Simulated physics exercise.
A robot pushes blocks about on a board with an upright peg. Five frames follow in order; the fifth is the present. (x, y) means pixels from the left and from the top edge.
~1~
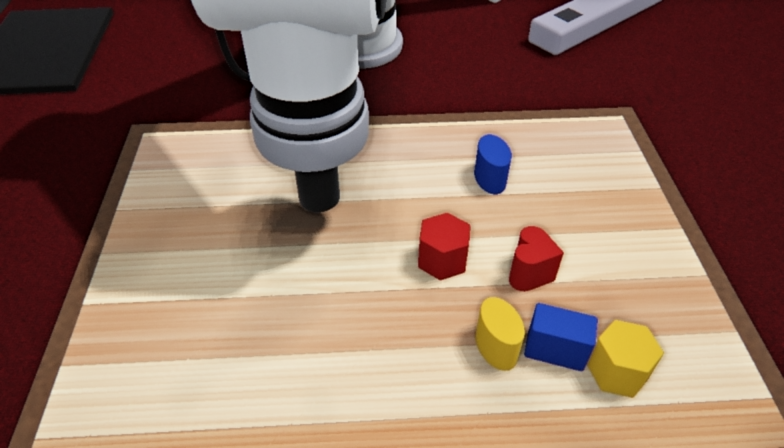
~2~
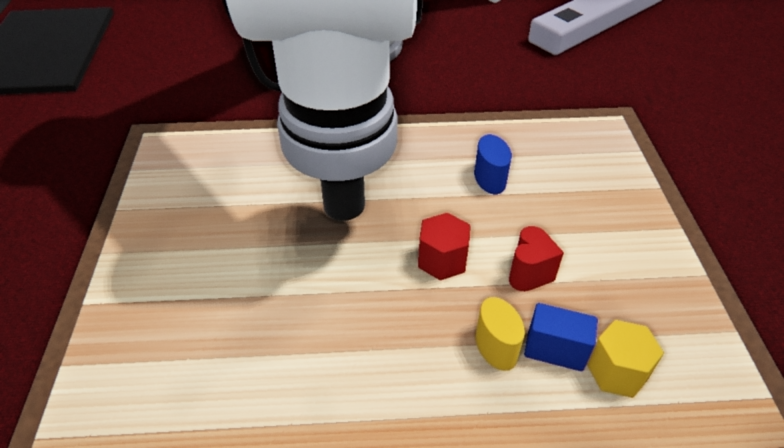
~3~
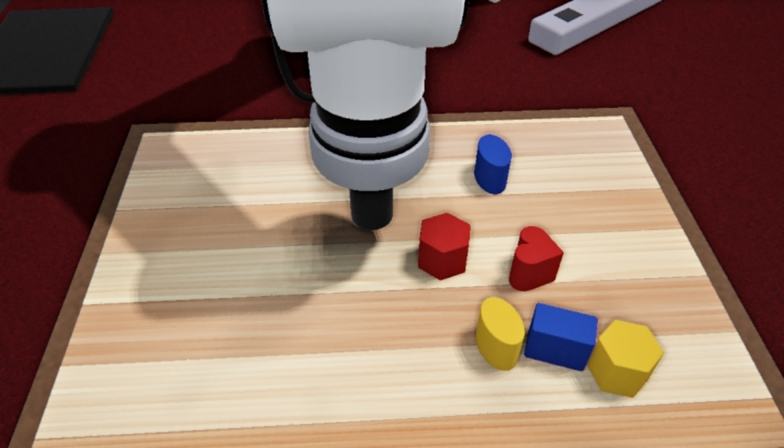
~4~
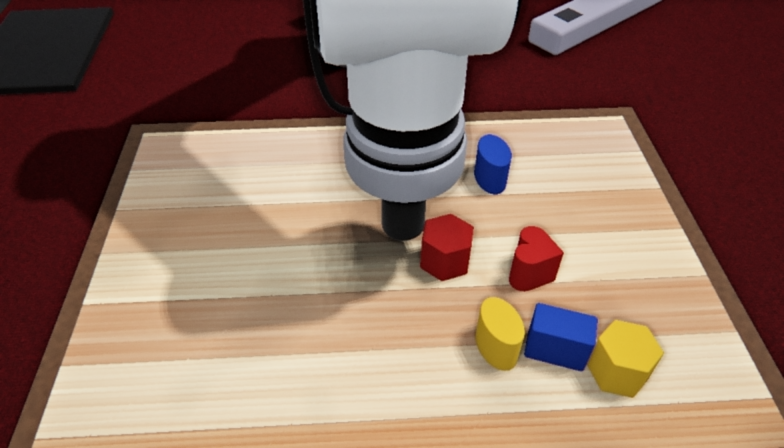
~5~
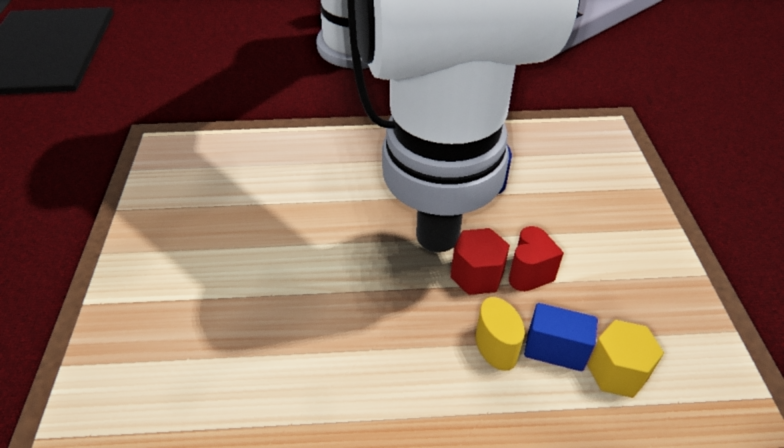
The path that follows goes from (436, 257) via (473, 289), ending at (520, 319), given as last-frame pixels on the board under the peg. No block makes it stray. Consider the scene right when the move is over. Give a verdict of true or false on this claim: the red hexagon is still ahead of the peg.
The statement is correct.
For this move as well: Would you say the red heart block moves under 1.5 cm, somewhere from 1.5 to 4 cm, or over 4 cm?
Moves 1.5 to 4 cm.
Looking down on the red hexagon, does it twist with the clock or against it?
The sense of turning is anti-clockwise.
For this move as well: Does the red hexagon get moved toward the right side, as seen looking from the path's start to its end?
Short answer: No.
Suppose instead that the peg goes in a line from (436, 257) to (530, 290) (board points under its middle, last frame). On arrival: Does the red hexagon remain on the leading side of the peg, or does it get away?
Kept ahead.
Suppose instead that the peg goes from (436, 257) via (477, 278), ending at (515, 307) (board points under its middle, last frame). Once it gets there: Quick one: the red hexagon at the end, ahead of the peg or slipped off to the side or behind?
It stays ahead.
What follows on the original path. Halfway along, peg at (476, 271); red hexagon at (528, 275), turned 15° anticlockwise; red heart block at (558, 251), turned 60° anticlockwise.
At the end, peg at (524, 301); red hexagon at (579, 292), turned 35° anticlockwise; yellow elliptical block at (503, 323); red heart block at (565, 251), turned 85° anticlockwise; blue rectangle at (568, 330).
